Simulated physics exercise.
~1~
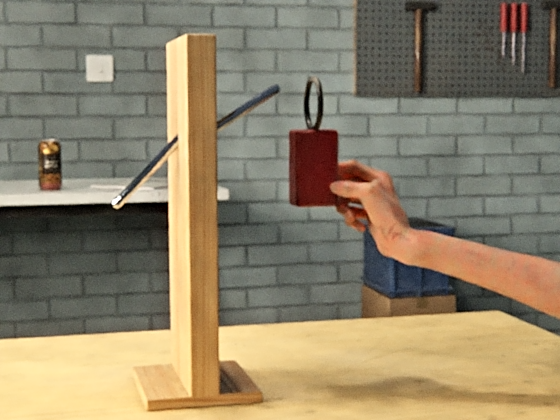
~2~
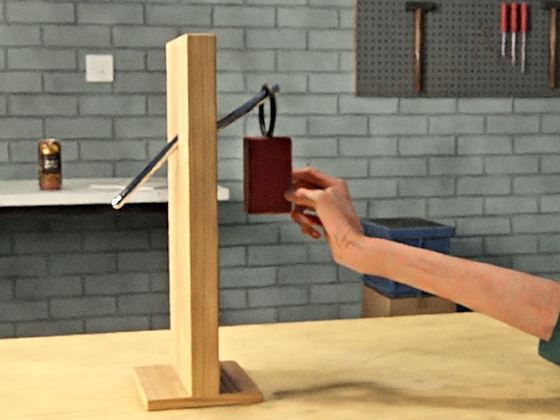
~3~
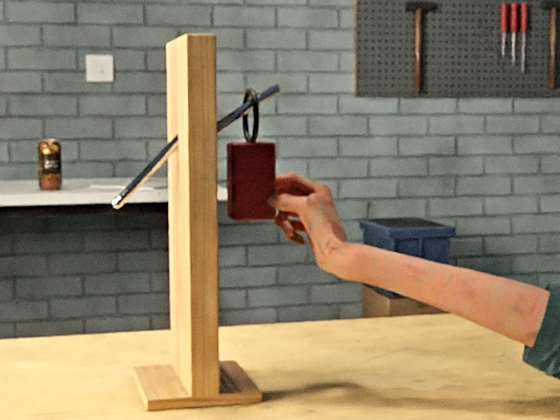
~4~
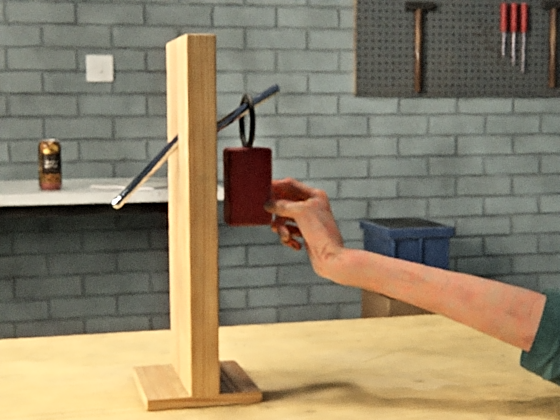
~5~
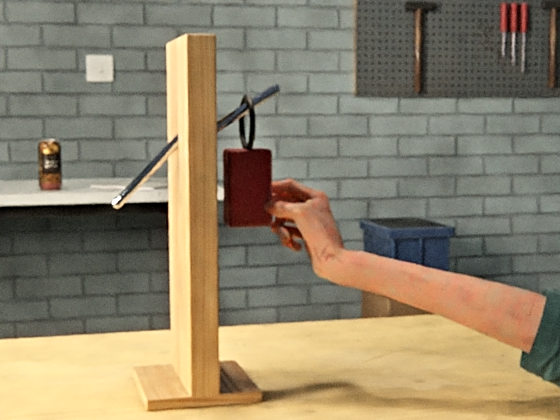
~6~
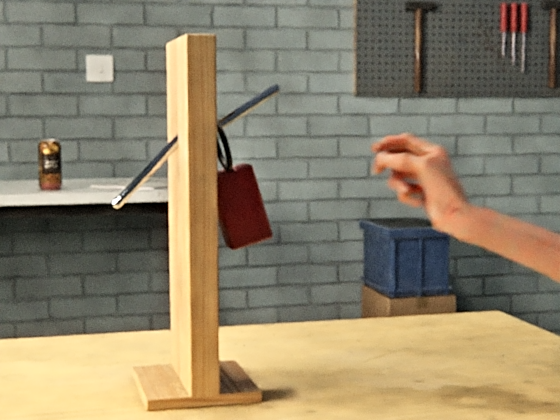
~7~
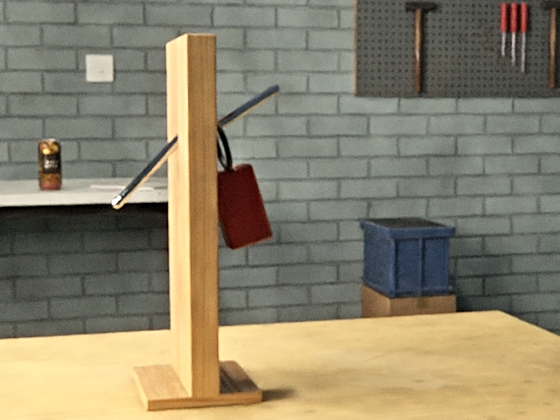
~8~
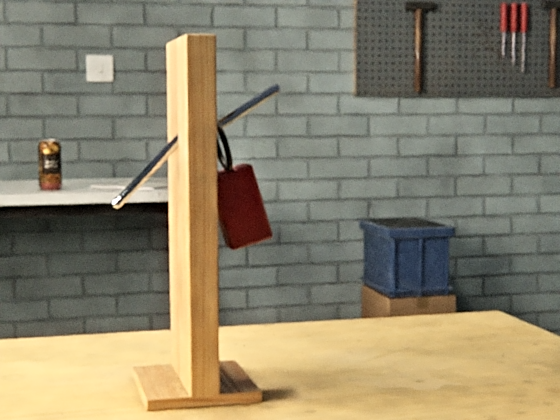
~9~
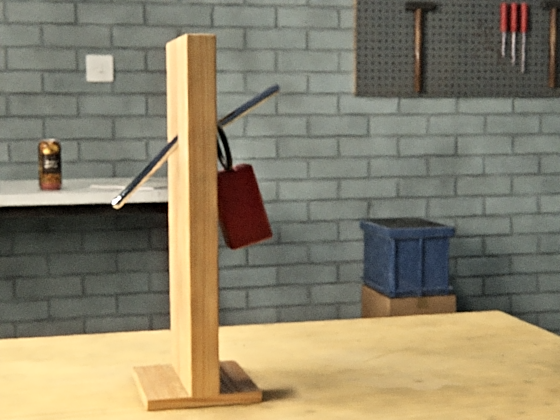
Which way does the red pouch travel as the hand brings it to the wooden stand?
The red pouch moves to the left, toward the wooden stand.
